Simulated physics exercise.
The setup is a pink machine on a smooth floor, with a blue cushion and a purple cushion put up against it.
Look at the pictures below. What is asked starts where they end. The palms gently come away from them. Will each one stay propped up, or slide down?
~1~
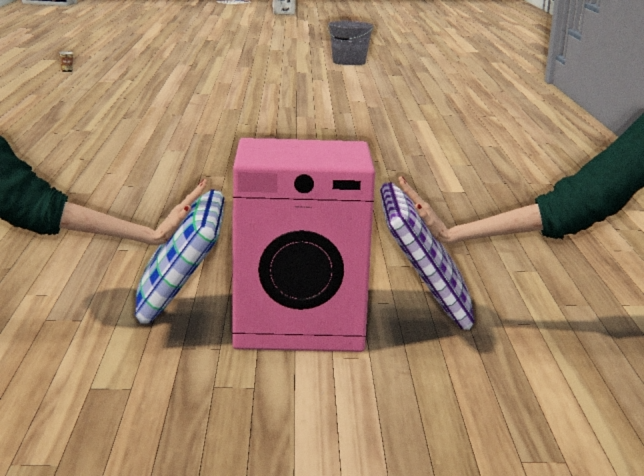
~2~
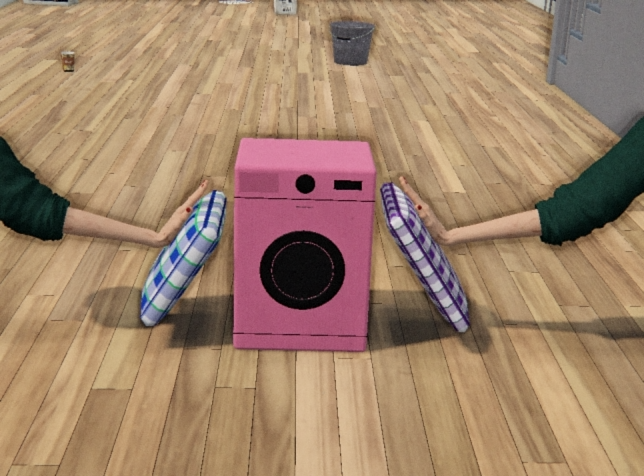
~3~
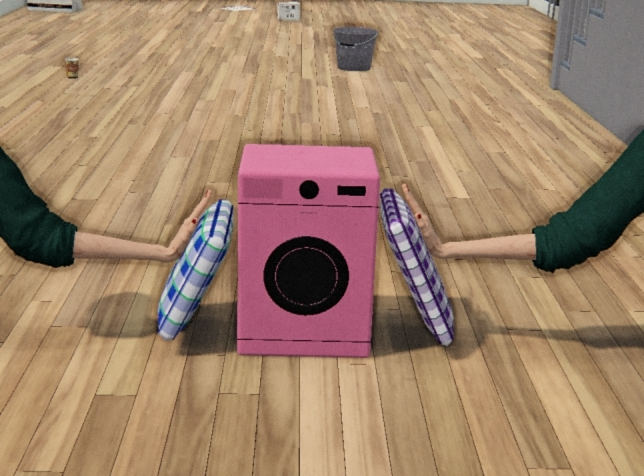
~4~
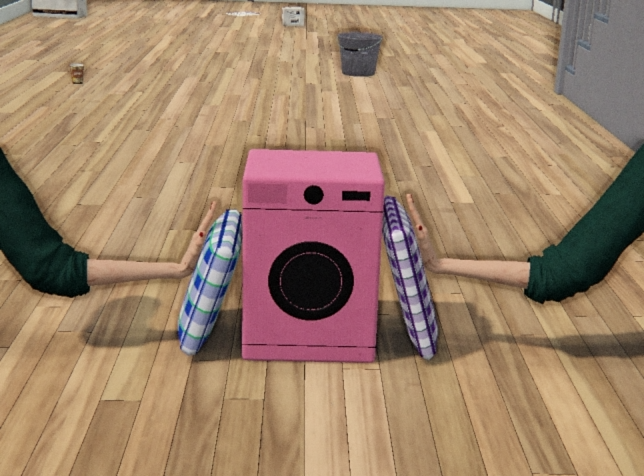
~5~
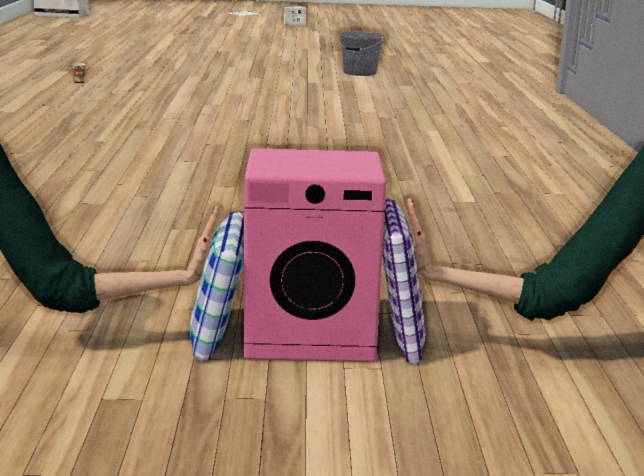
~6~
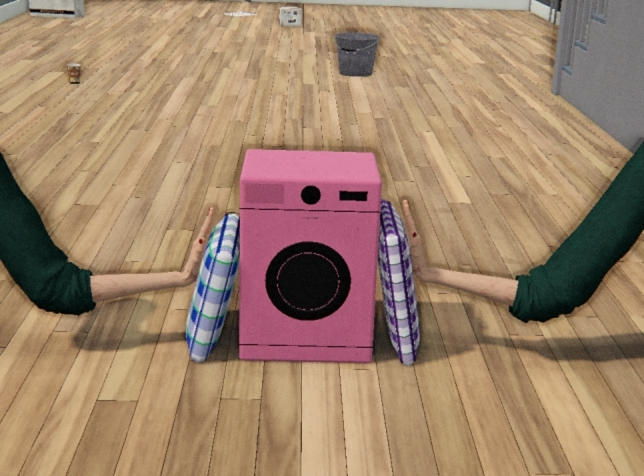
The blue cushion stays propped up; the purple cushion stays propped up.
Then, 0.50 s on from there, blue cushion propped as before near (216, 286); purple cushion propped as before near (395, 281).
In the end, blue cushion propped as before near (216, 286); purple cushion propped as before near (396, 281). The blue cushion holds its lean and the purple cushion remains propped up.
